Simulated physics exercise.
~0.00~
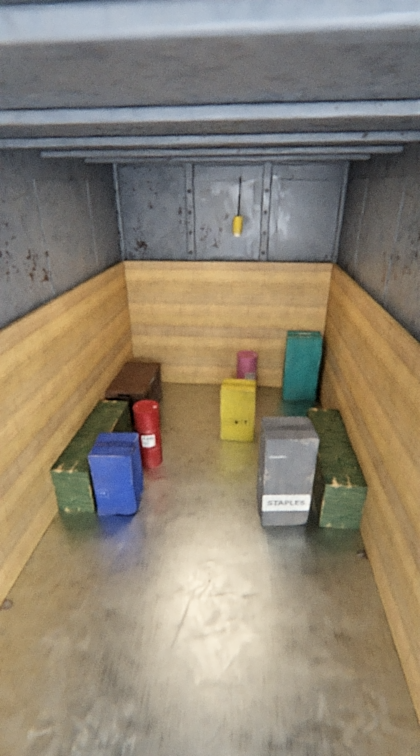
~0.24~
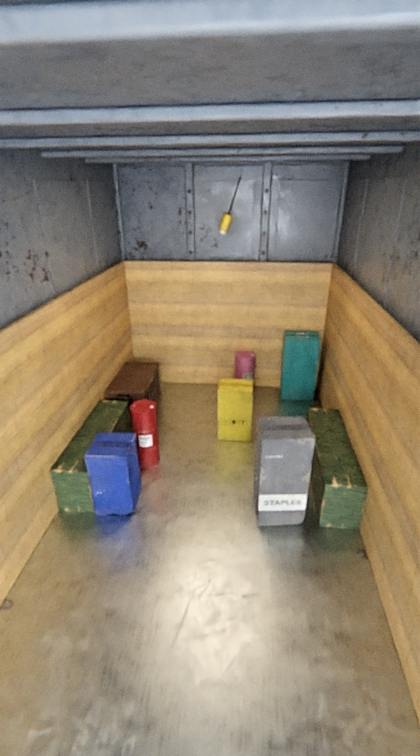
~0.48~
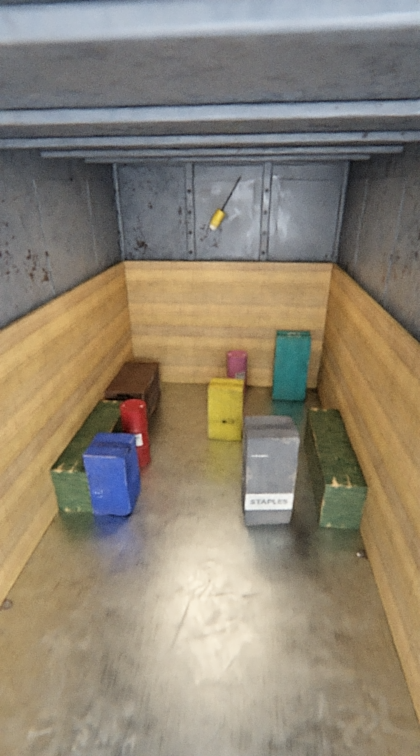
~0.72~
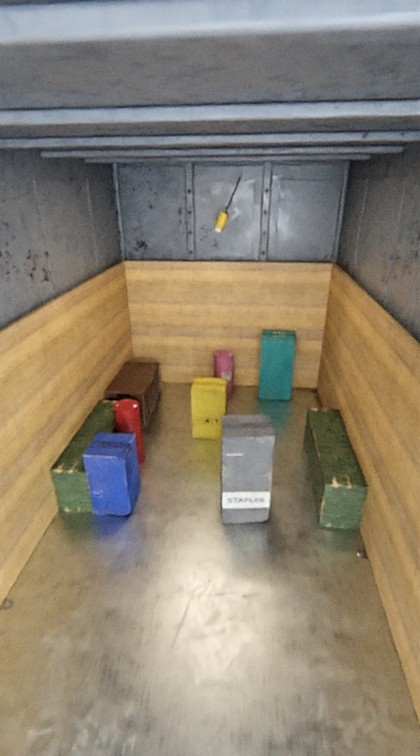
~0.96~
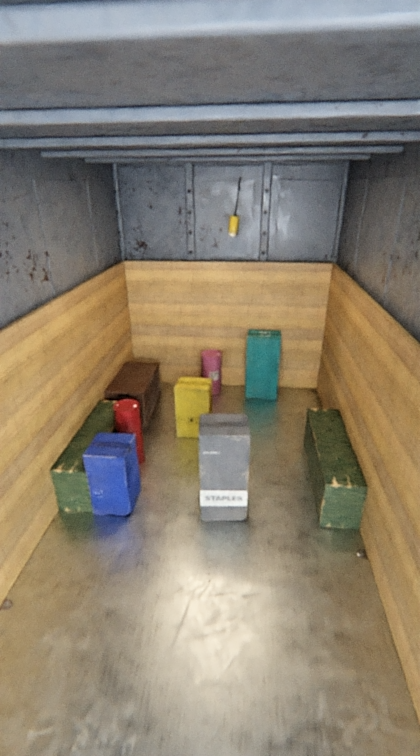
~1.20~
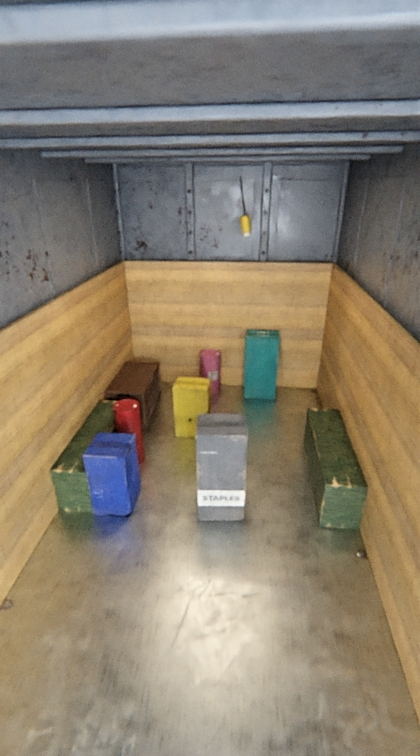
A grey box with a white label slides left across the shiny metal floor of a van's load bay, seen from the open rear towards the cab. Behind it stand yellow and turquoise boxes and a pink canister, with a blue box, red canister and brown chest at left and green wheel boxes along both wooden sides. A hanging yellow object swings left first, then the grey, yellow and turquoise boxes and both canisters shift left, the red one only slightly. The hanging object swings back as everything settles upright, while the blue box and brown chest stay put.
